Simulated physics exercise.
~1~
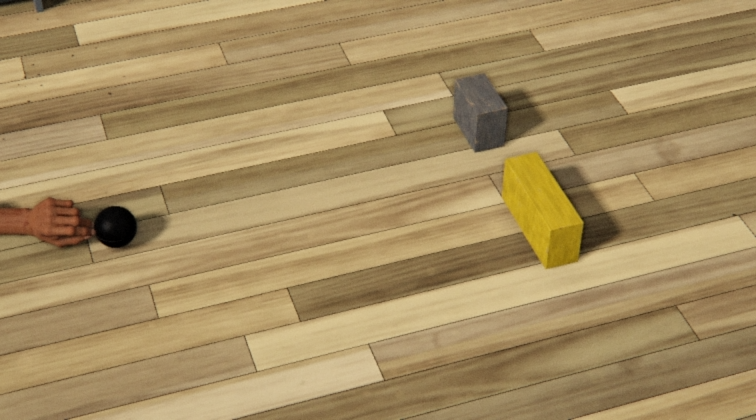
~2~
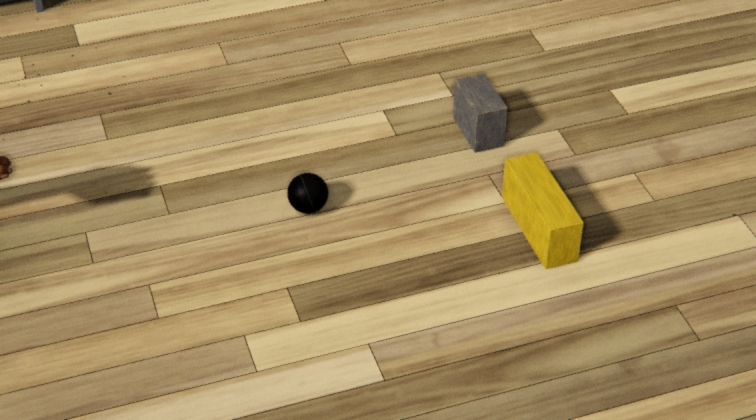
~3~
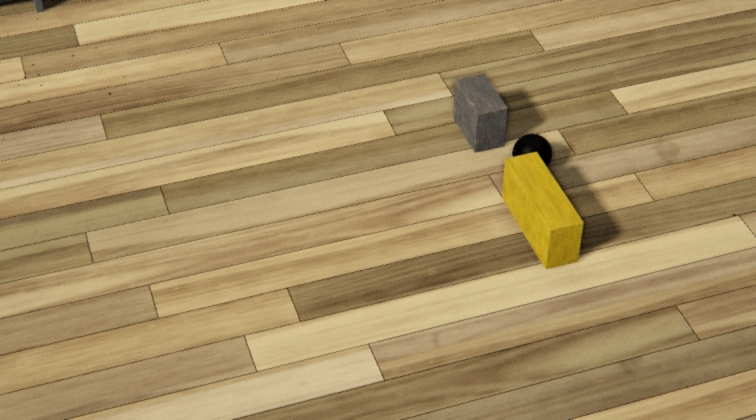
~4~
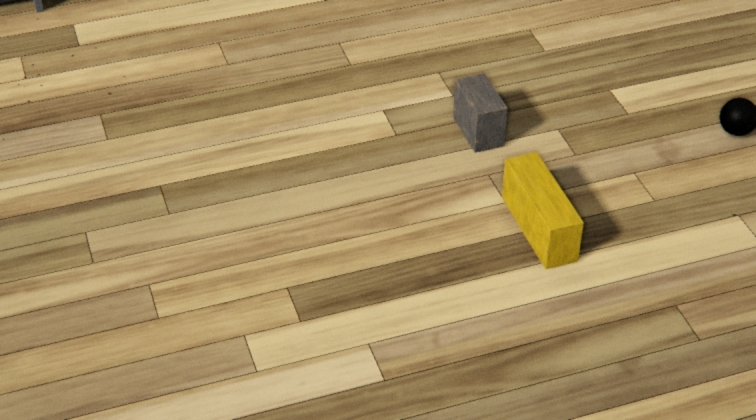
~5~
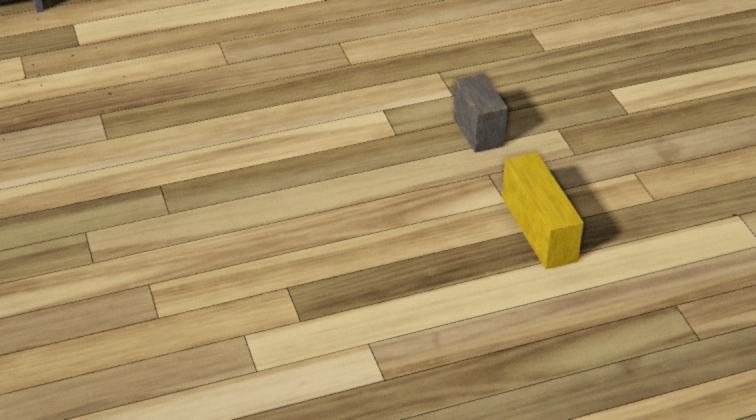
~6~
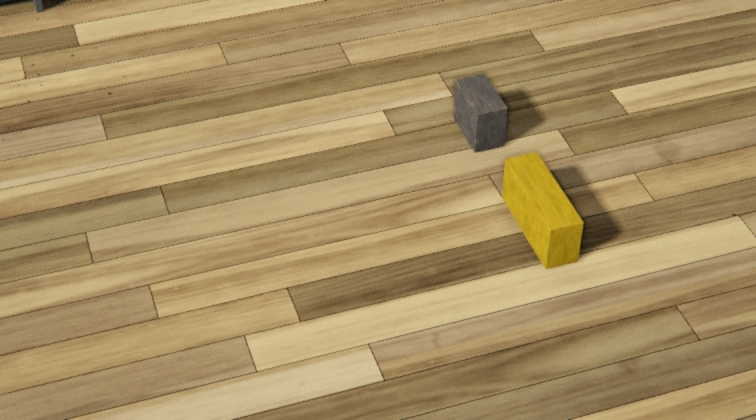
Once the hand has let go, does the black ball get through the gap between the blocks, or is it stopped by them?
The black ball gets through, passing between the grey and yellow blocks and rolling on to the right.
